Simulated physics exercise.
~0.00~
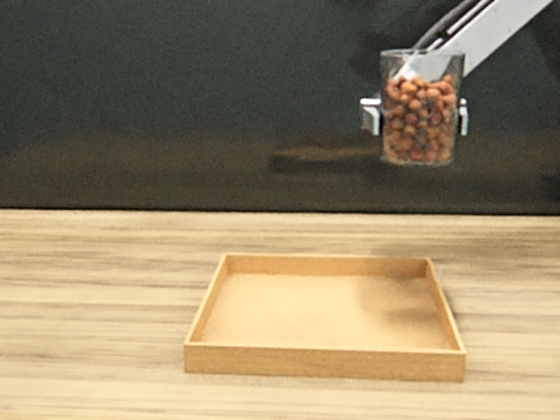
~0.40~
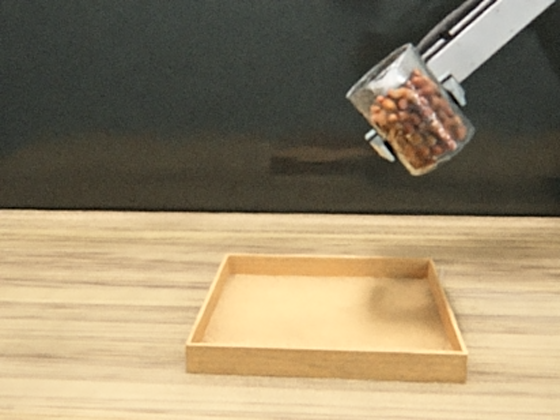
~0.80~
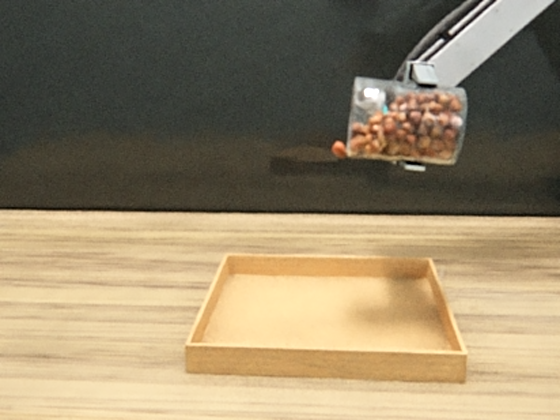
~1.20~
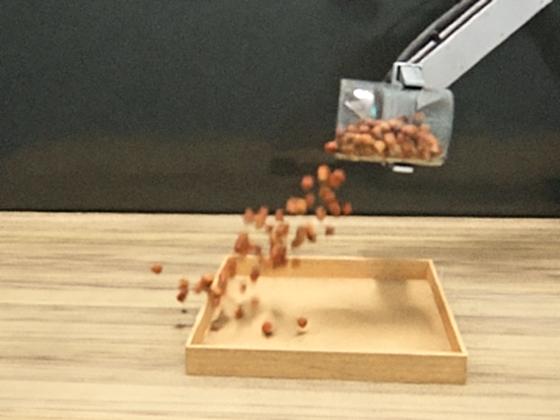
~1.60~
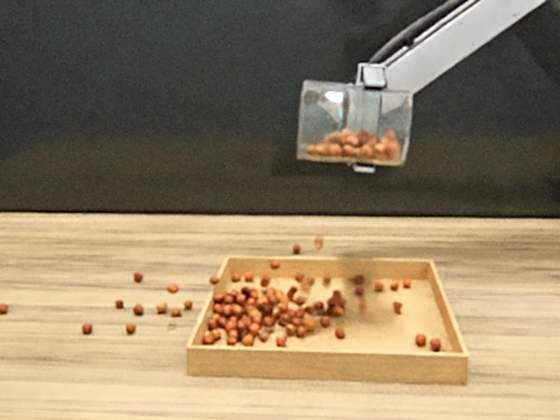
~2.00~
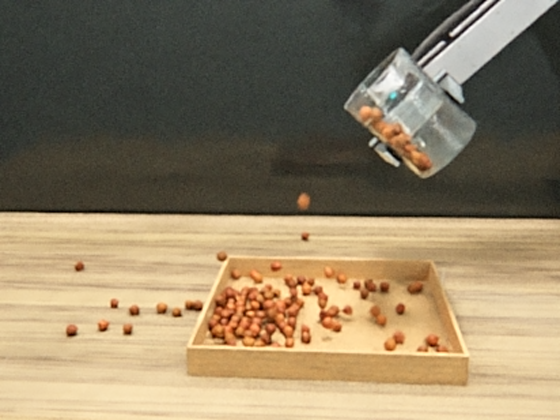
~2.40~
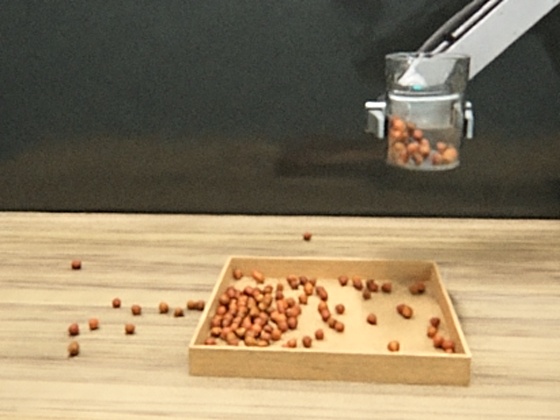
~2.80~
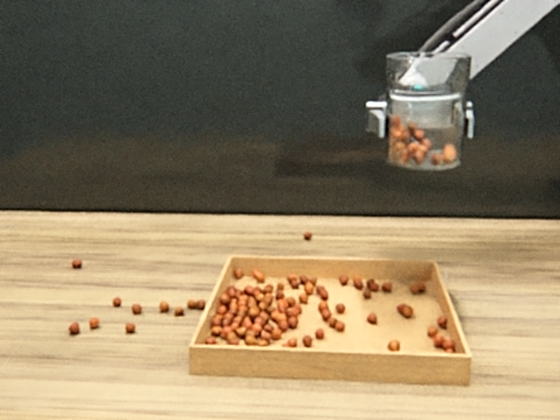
On a wooden table, a robot arm tipped a clear beaker of hazelnuts over a shallow wooden tray, sending most tumbling into it and some onto the tabletop, then turned the beaker upright again with a small heap of nuts still inside.
